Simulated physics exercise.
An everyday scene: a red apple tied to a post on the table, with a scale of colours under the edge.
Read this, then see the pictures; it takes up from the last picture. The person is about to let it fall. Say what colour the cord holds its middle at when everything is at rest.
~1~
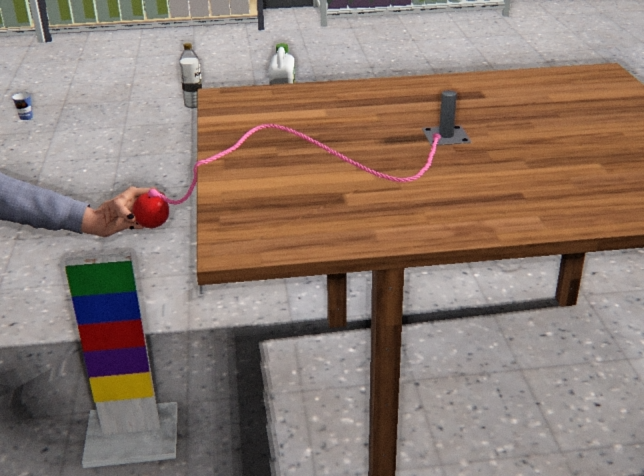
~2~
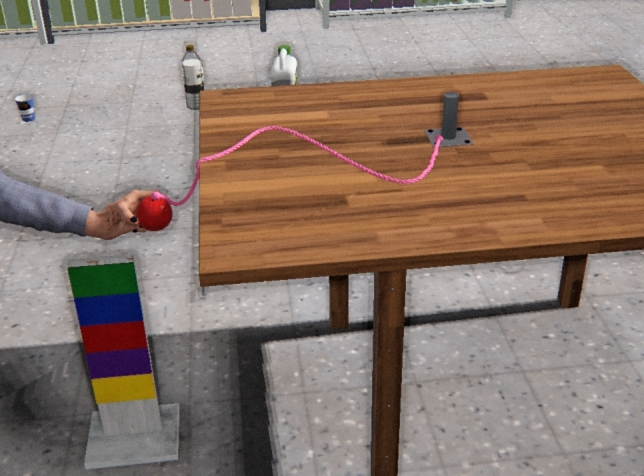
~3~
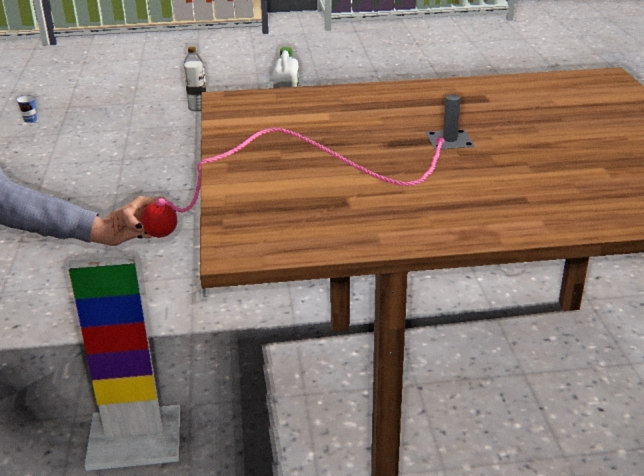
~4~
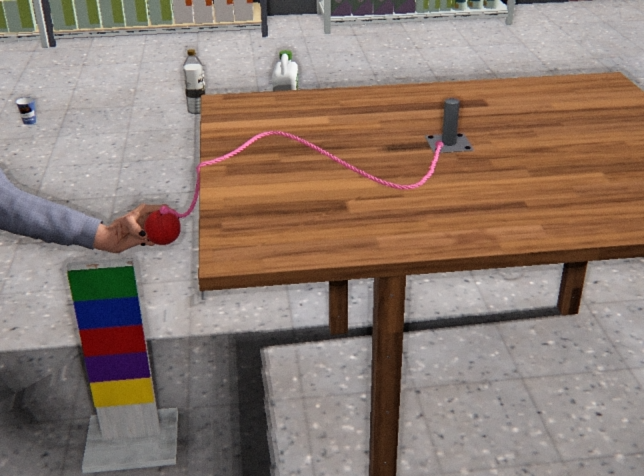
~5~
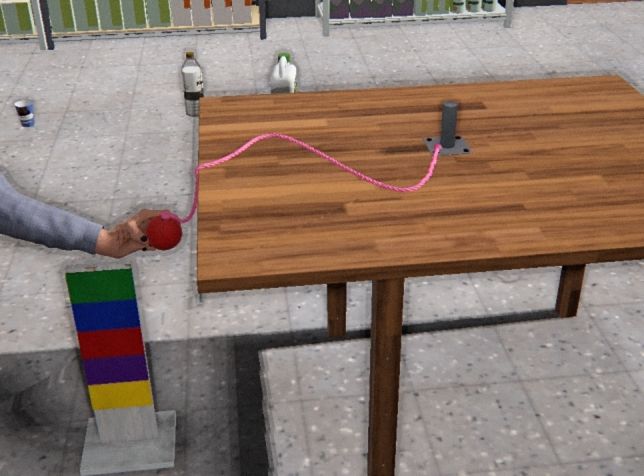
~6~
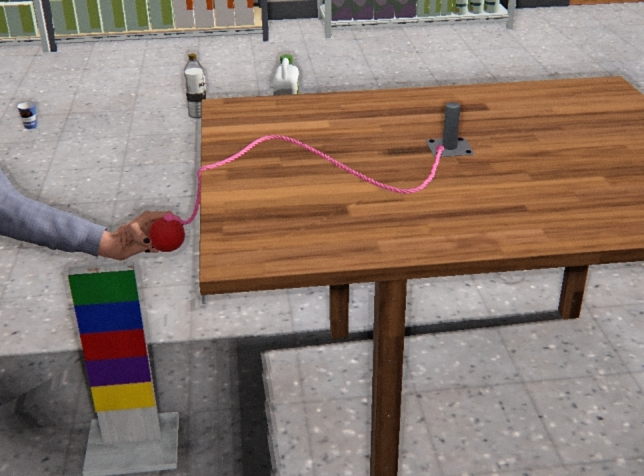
That would be yellow.
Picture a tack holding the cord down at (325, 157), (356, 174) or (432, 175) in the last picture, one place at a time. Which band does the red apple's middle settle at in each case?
Results, in sequence: Blue / red / purple.
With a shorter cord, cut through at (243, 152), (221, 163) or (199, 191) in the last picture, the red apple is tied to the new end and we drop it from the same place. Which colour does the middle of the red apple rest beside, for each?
Try 1 - green; try 2 - blue; try 3 - red.
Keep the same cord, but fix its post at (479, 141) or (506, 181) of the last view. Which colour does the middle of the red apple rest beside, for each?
Result per try, in order: Purple / purple.
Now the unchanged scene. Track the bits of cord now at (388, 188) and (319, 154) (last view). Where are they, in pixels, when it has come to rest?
One ends up around (320, 165), the other around (220, 180).
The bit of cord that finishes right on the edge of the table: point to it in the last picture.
Go for the one at (305, 146).
Early on, apple near (185, 358); level with purple.
Midway, apple near (240, 374); level with purple.
Near the end, apple near (212, 389); level with yellow.
Finally, apple near (223, 388); level with yellow. Its middle rests at the yellow band.
